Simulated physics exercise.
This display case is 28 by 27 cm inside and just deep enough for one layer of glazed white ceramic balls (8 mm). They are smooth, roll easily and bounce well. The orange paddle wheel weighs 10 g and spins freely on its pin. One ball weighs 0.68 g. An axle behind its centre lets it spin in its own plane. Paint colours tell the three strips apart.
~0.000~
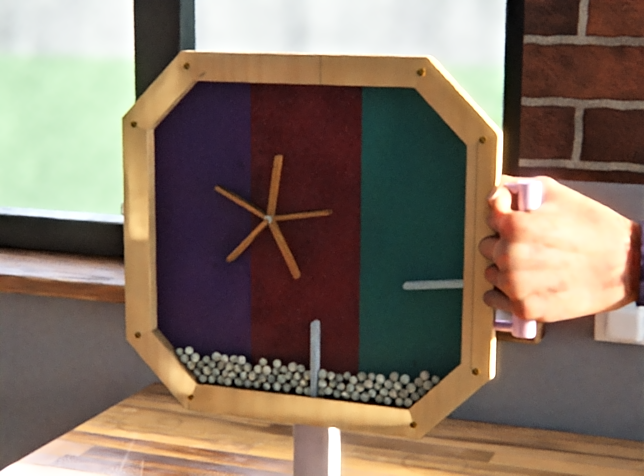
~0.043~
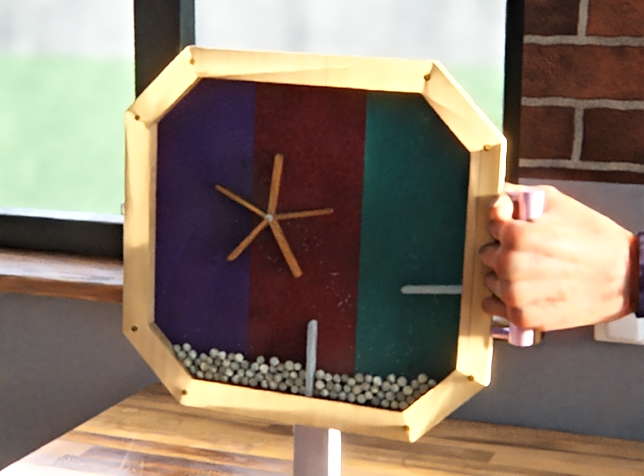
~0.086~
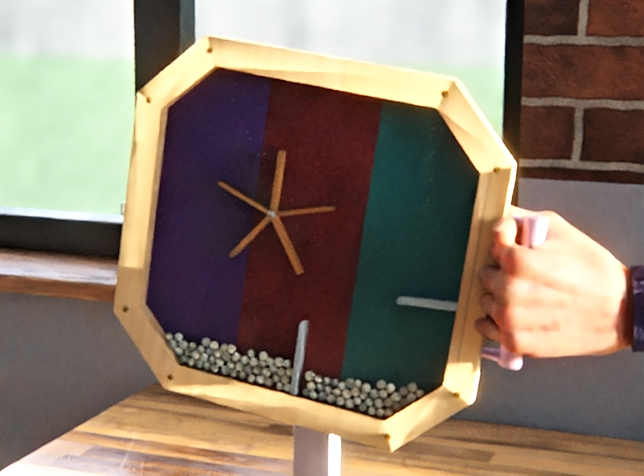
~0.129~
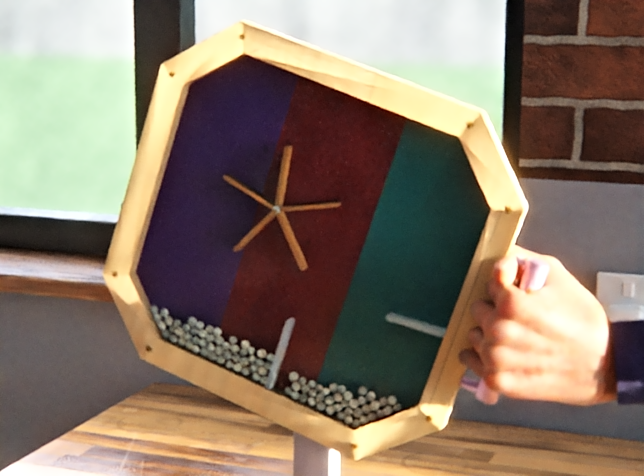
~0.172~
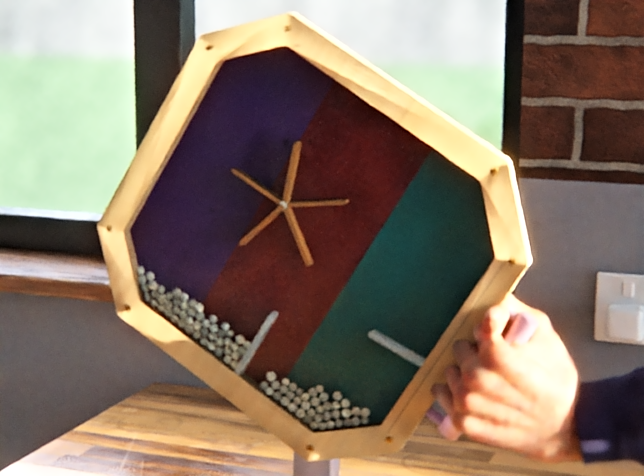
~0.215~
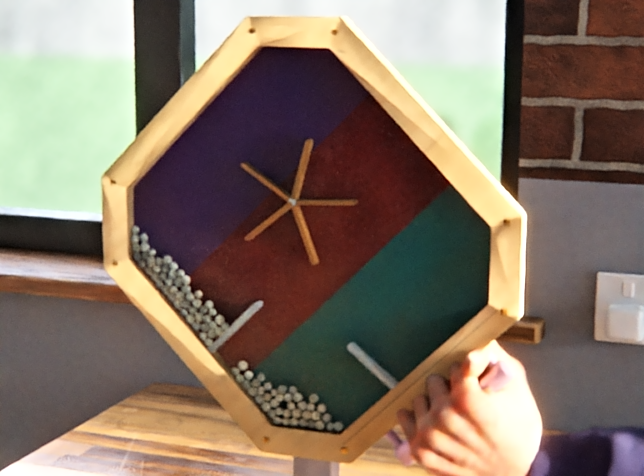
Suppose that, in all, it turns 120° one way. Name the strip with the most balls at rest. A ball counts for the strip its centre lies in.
Turquoise.
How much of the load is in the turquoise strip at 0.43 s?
Roughly 45 per cent.
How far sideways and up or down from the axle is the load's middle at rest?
About 4 cm left and 11 cm below.
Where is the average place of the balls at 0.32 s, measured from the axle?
Some 10 cm left and 4 cm below.
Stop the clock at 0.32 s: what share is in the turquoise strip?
About 45 per cent.
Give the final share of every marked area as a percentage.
Red strip: 0; purple strip: 0; turquoise strip: 100.
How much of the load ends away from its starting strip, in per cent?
Roughly 70 per cent.
After 0.32 s, it stands 77° clockwise; the balls' middle is 10 cm left of and 4 cm below the centre; red 30 %, purple 25 %, turquoise 45 %.
After 0.43 s, it stands 110° clockwise; the balls' middle is 11 cm left of and level with the centre; red 35 %, purple 20 %, turquoise 45 %.
After 0.53 s, it stands 120° clockwise; the balls' middle is 9 cm left of and level with the centre; red 45 %, purple 10 %, turquoise 45 %.
At rest by 3.7 s, it stands 120° clockwise; red 0 %, purple 0 %, turquoise 100 %.
